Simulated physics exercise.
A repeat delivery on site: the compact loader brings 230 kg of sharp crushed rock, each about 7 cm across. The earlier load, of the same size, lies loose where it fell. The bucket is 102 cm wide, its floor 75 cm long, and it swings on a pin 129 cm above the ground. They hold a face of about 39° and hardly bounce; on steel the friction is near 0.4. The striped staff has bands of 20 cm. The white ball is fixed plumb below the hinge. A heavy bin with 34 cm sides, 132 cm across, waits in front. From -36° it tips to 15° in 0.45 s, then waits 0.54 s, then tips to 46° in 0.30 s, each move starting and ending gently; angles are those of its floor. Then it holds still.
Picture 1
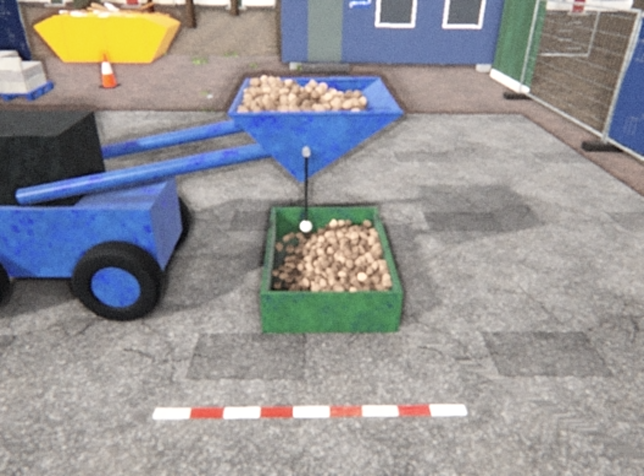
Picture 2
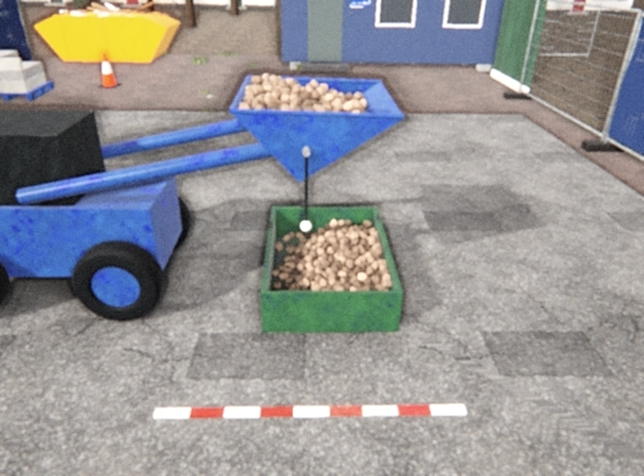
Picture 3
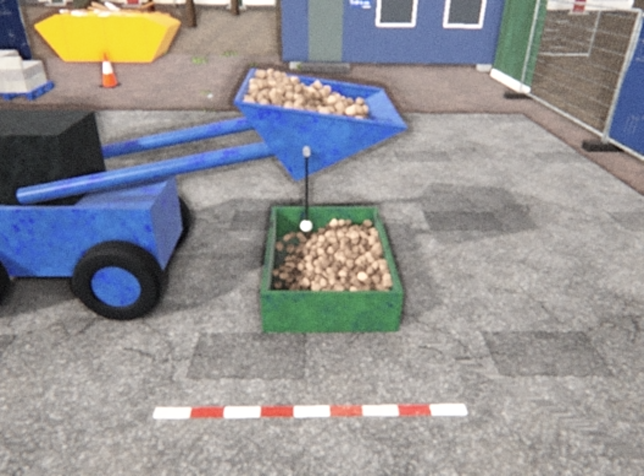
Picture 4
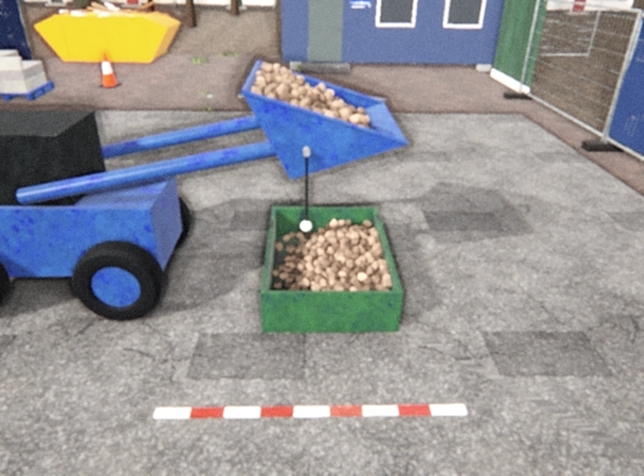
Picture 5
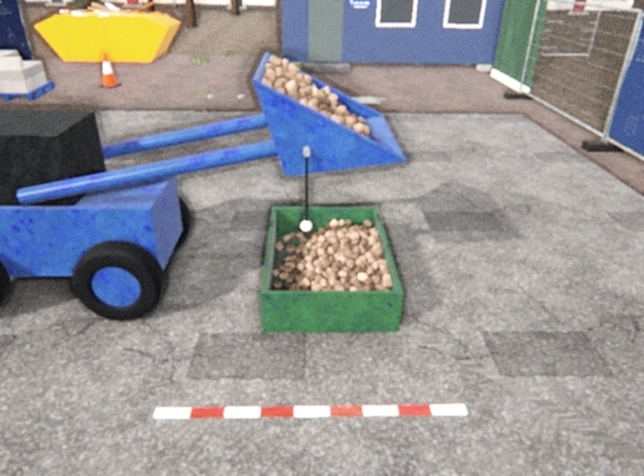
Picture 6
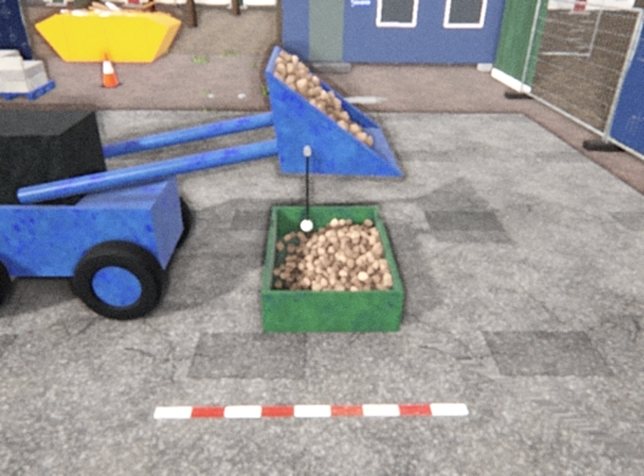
On a grey paved yard seen from slightly above, with a blue building, a yellow skip, an orange-and-white cone and mesh fencing behind, the view stays still. A blue loader with a black top stands at left, its raised bucket full of pale brown stones, above a green bin of similar stones and a red-and-white striped staff. The bucket tilts steadily forward, its back rising and its front edge dipping to the right, while the stones stay inside and the loader's arms and wheels remain still.
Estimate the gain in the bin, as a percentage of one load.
Close to 36 parts in a hundred.
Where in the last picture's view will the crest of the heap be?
Near (371, 236).
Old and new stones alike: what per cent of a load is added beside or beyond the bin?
Some 65 per cent of a load.
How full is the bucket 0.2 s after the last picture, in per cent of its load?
Roughly 100 per cent is still inside.
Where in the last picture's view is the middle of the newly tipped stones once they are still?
Near (406, 272).
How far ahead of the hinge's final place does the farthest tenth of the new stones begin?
About 120 cm.
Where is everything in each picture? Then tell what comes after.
In the first picture, the bucket is at -36°, its lip at (402, 113); the top of the load is at (277, 86). The earlier load is highest near (358, 250), 30 cm above ground level, 100 % in the bin.
In the second picture, lip at (404, 117), floor tilted -34°, highest stones at (274, 85).
In the third picture, lip at (406, 128), floor tilted -27°, highest stones at (267, 79).
In the fourth picture, lip at (407, 143), floor tilted -18°, highest stones at (268, 73).
In the fifth picture, lip at (405, 160), floor tilted -8°, highest stones at (275, 66).
In the sixth picture, lip at (401, 175), floor tilted 2°, highest stones at (284, 62).
Then, 0.1 s after the last picture the floor is at 13°; in per cent of one load, 100 in the bucket, 100 in the bin; the foremost stones are at (380, 264).
Then, 0.2 s after the last picture the floor is at 15°; in per cent of one load, 100 in the bucket, 100 in the bin; the foremost stones are at (380, 264).
Then, 1.4 s after the last picture the floor is at 46°; in per cent of one load, 5 in the bucket, 152 in the bin, 43 beside or beyond the bin; the foremost stones are at (474, 280).
Then, 3.9 s after the last picture the floor is at 46°; in per cent of one load, 0 in the bucket, 136 in the bin, 64 beside or beyond the bin; the foremost stones are at (490, 264). Net gain in the bin, 36.
